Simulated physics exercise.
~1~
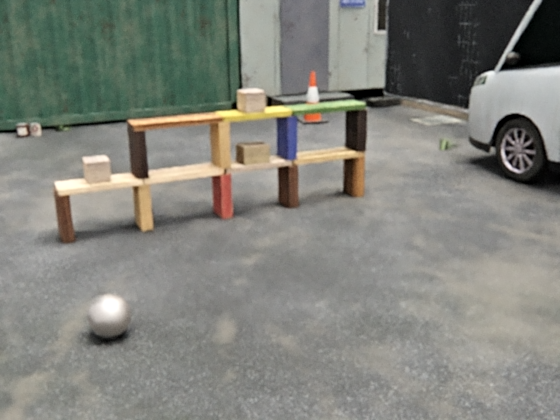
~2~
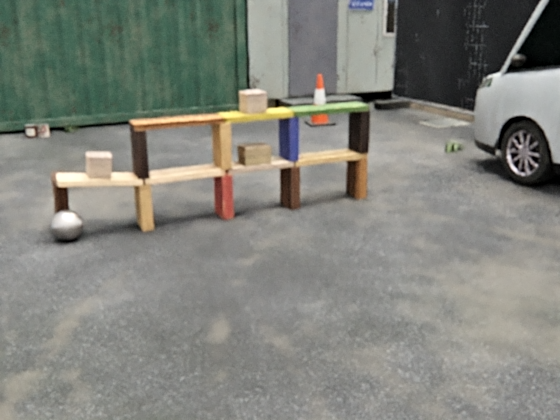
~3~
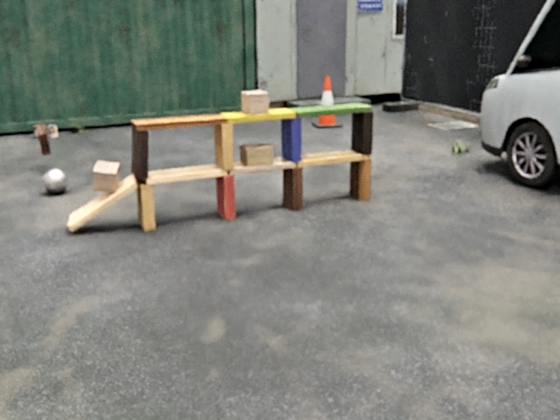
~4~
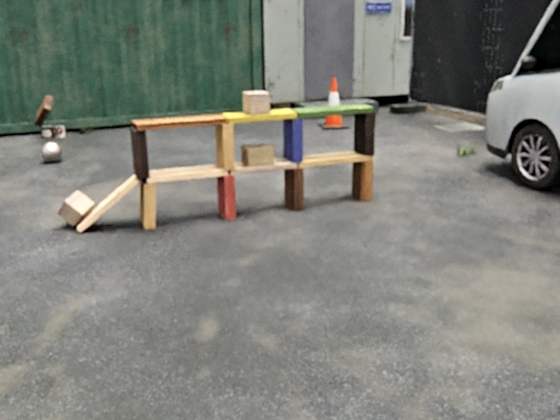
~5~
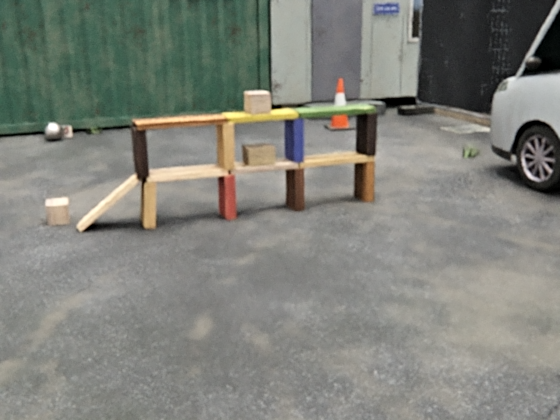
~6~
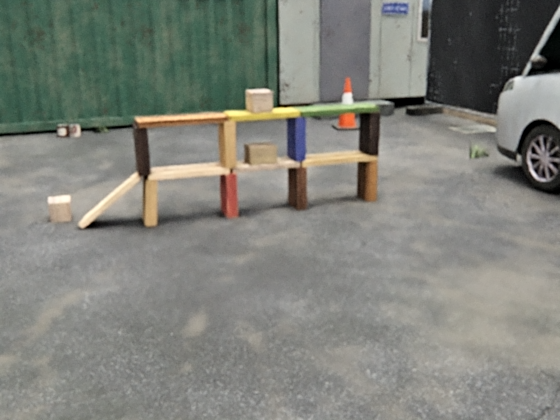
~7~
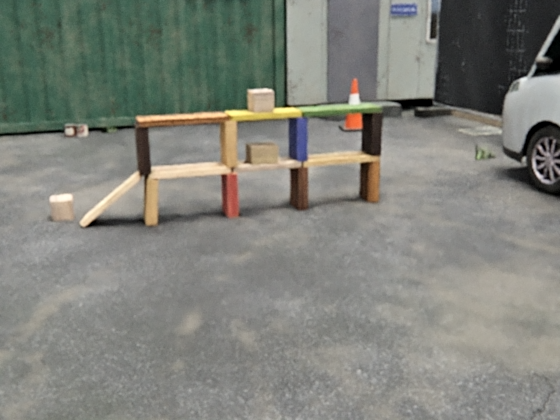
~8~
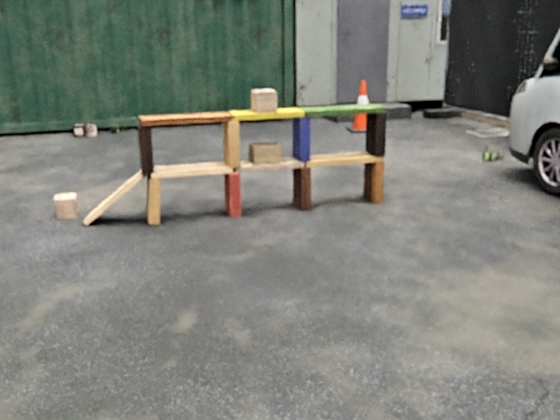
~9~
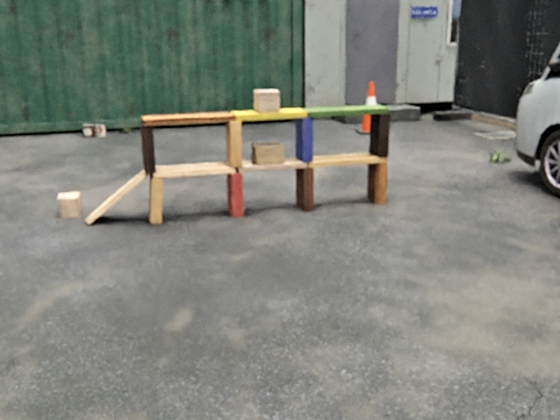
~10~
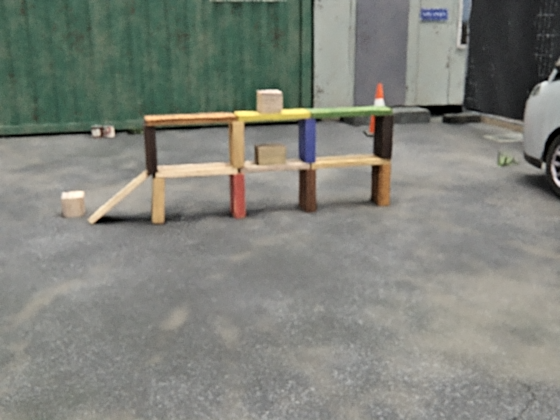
On a paved yard, a steel ball rolls in and knocks away the left end post of a two-level plank structure, so the end plank tilts to the ground and its block slides off, while the rest, including the yellow plank and red and blue posts, stays standing.
